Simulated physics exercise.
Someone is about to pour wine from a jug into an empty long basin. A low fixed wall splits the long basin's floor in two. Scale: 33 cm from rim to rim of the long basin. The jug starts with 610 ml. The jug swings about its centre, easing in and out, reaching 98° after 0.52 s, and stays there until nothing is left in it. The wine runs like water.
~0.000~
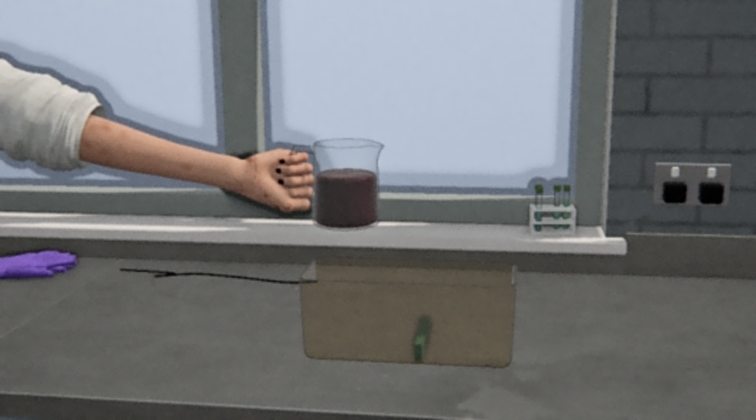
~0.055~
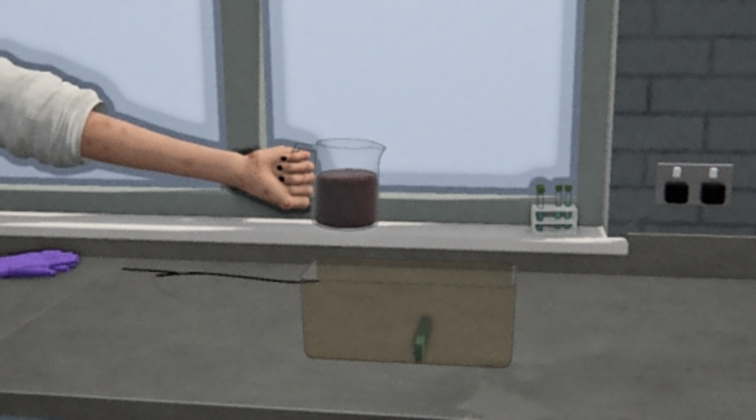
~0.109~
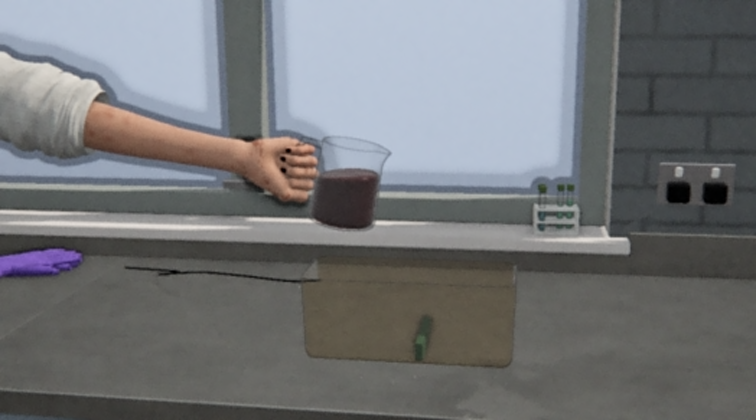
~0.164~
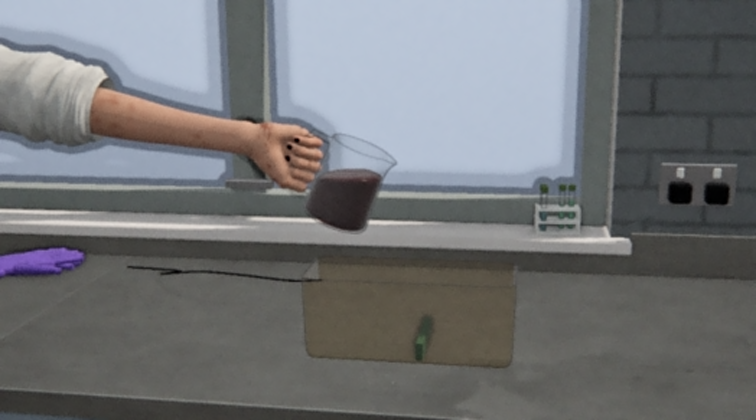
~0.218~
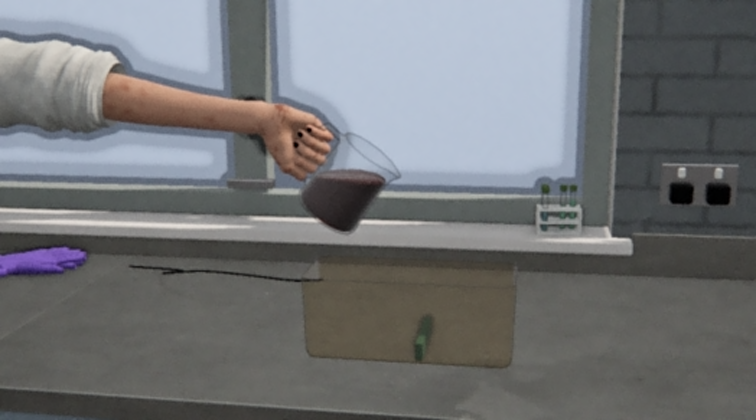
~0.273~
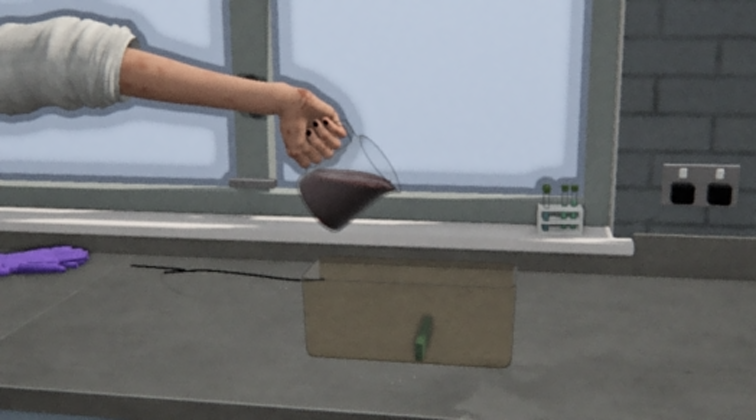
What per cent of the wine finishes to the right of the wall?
The far part has some 82 per cent.
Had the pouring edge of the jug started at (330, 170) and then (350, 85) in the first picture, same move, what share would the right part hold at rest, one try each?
In turn about 15 and 50 per cent.
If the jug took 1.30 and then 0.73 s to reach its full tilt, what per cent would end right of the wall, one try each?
First 85, then 85 per cent.
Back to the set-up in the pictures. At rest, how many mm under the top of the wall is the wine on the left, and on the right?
Left about 24 mm, right about 0 mm.
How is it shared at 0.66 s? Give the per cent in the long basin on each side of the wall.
Near 1 on the left, 46 on the right.
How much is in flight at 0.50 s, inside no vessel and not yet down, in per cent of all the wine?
Near 24 in a hundred.
By 0.50 s the tilt is 98° and 69 per cent is still to pour, 1 is left of the wall and 6 right of it.
By 0.66 s the tilt is 98° and 32 per cent is still to pour, 1 is left of the wall and 47 right of it.
By 0.83 s the tilt is 98° and 15 per cent is still to pour, 5 is left of the wall and 69 right of it.
By 1.02 s the tilt is 98° and 7 per cent is still to pour, 10 is left of the wall and 78 right of it.
At rest 16 per cent lies left of the wall, 82 right of it and 2 outside.
